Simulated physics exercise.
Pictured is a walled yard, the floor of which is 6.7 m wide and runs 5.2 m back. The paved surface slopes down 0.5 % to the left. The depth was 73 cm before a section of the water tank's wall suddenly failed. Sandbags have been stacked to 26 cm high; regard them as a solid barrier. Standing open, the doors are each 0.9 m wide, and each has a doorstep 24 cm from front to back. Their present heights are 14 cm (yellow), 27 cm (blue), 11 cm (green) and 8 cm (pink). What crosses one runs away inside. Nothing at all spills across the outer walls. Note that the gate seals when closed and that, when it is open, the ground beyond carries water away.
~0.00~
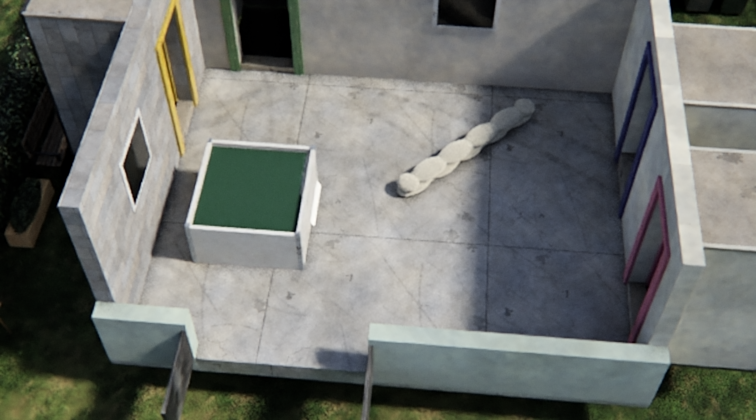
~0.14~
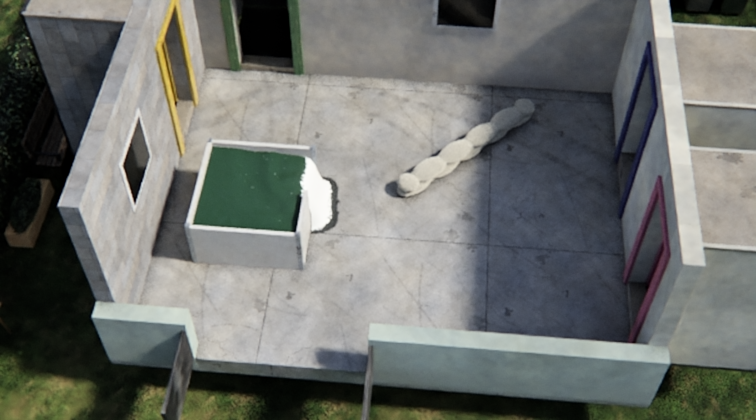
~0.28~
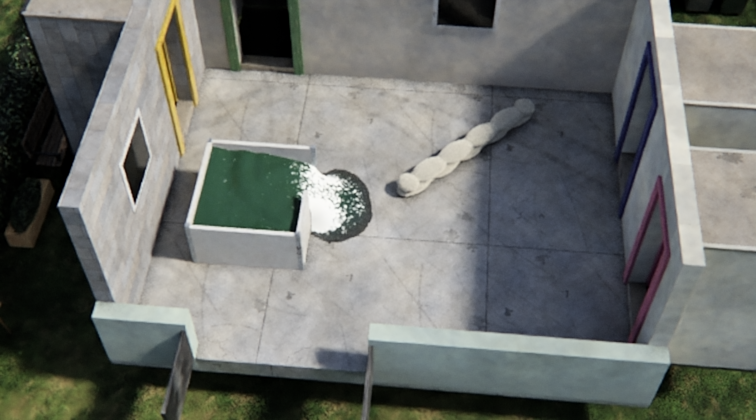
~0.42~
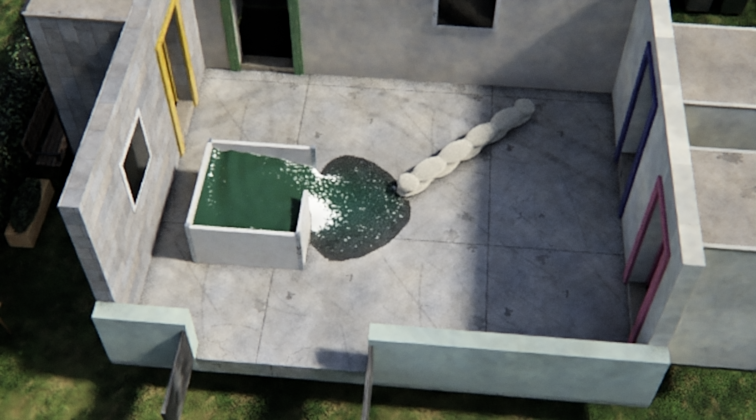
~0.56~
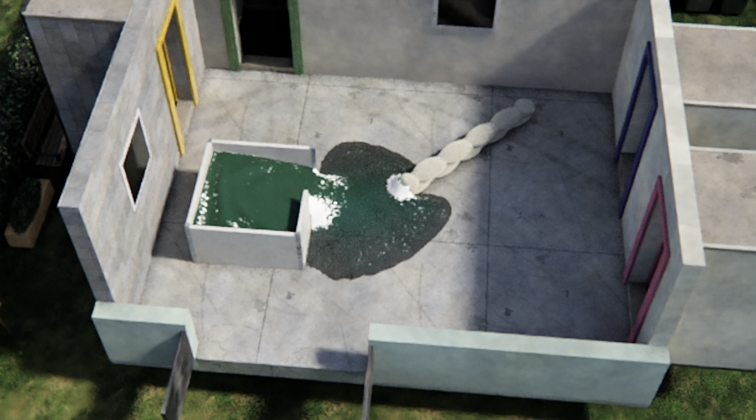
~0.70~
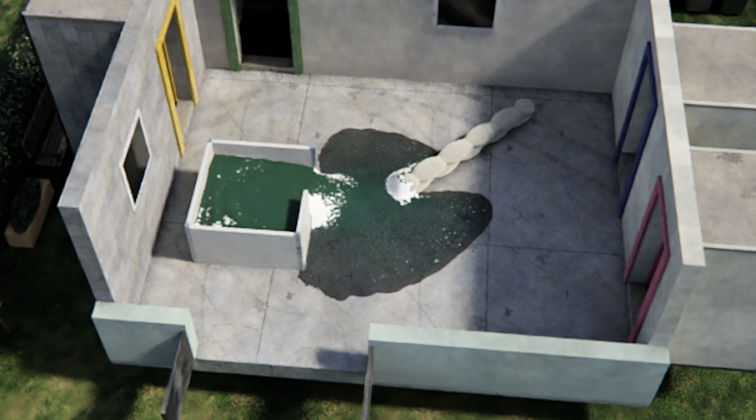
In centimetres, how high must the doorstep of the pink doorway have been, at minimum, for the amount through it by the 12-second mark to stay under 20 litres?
It must have been at least 12.5 cm high.
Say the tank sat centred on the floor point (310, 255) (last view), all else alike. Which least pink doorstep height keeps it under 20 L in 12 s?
Roughly 12.5 centimetres.
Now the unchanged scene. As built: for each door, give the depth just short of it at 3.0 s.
In cm: Yellow 0, blue 8, green 0, pink 14.
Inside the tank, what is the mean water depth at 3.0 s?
The mean depth is roughly 26 cm.
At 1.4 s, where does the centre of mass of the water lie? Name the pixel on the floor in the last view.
The water is centred around (326, 213) in the last picture's pixels.
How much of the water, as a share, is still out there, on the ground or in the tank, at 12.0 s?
Around 88 per cent of the water.
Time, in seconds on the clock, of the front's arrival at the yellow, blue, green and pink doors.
Yellow at 5.5 seconds, blue at 1.6 seconds, green at 4.0 seconds, pink at 1.8 seconds.
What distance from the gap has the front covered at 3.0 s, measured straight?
Around 5.2 m from the gap.
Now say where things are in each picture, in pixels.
The first picture shows still water, 73 cm deep, in the water tank at (253, 189); the pink door at (645, 270) is dry.
In the second picture, the gap is at (309, 192), the front 0.4 m out at (332, 222); the back of the water tank holds 73 cm.
In the third picture, water pours out at (310, 194) and has run 0.8 m, to (365, 218); about 11 cm deep outside, 73 cm at the back.
In the fourth picture, water pours out at (310, 195) and has run 1.4 m, to (402, 221); about 7 cm deep outside, 68 cm at the back.
In the fifth picture, the gap is at (310, 195), the front 2.0 m out at (443, 217); the back of the water tank holds 62 cm.
In the sixth picture, the gap is at (310, 195), the front 2.6 m out at (484, 220); the back of the water tank holds 63 cm; 2.4 m in a straight line remain to the pink door at (645, 270).
After 1.4 s water covers 35 % of the floor, deepest (34 cm) near (400, 198); it has not reached the pink door.
After 3.0 s water covers 50 % of the floor, deepest (24 cm) near (632, 364); 14 cm at the pink door, 33 litres in over its 8 cm doorstep.
After 12.0 s water covers 95 % of the floor, deepest (7 cm) near (152, 260); 3 cm at the pink door, 60 litres in over its 8 cm doorstep.
At the pink door as built, the water arrived by 1.9 s and peaked near 17 cm at 2.4 s.
Run again over the same 12 s with other heights there, 34 litres in over 10.5 cm, 12 litres over 14 cm. The limit of 20 litres is kept from about 12.5 cm up.
